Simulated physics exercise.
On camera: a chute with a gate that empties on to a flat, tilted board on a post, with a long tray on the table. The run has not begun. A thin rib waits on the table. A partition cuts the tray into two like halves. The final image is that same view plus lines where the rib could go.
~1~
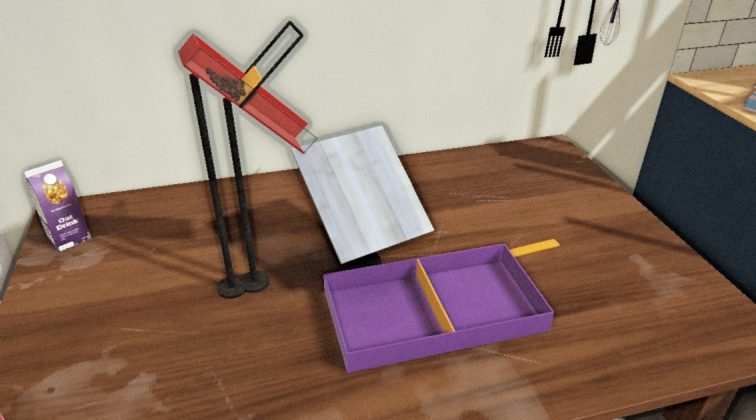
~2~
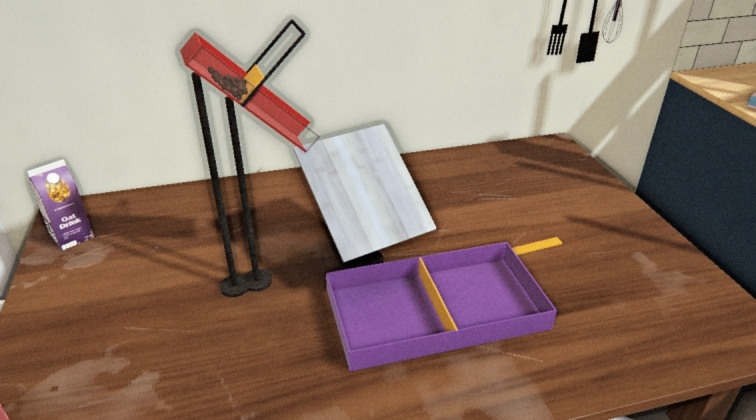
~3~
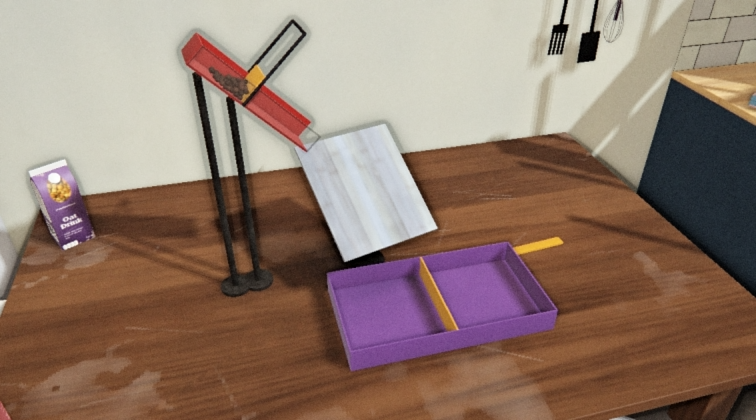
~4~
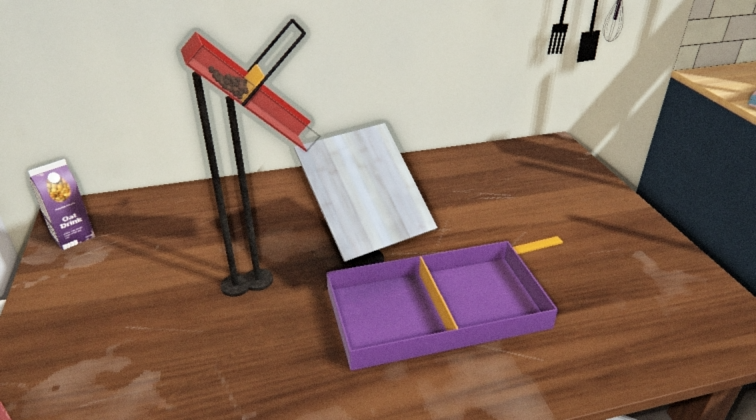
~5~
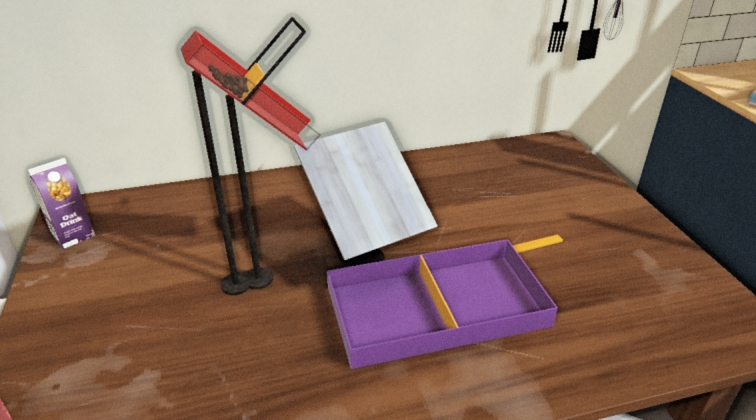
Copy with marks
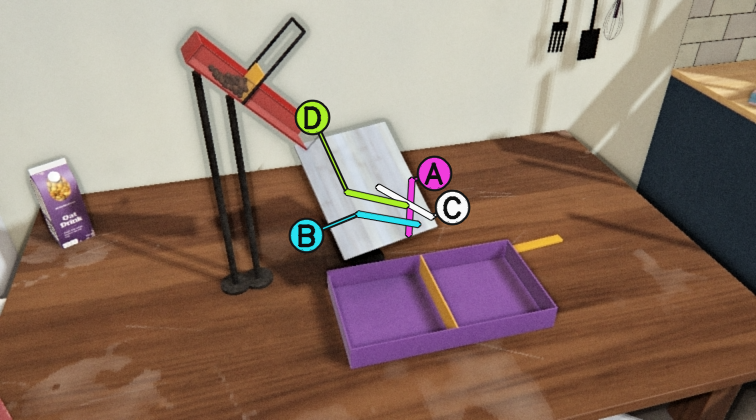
A red chute holding small dark pieces stays still above a tilted board and purple tray.
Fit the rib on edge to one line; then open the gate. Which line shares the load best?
Line C.
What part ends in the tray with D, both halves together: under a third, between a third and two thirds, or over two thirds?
It is over two thirds.
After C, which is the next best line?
Here it is line D.
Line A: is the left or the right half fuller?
More lands on the left.
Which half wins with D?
Right.
On the marked copy, line A from (411, 180) to (408, 234); line B from (358, 214) to (417, 224); line C from (378, 187) to (431, 216); line D from (347, 192) to (405, 205).
With A, of what is caught, nearly all in the left half, a stray few in the right.
With B, of what is caught, a small part in the left half, most in the right.
With C, of what is caught, about half in the left half, about half in the right.
With D, of what is caught, about a quarter in the left half, most in the right.
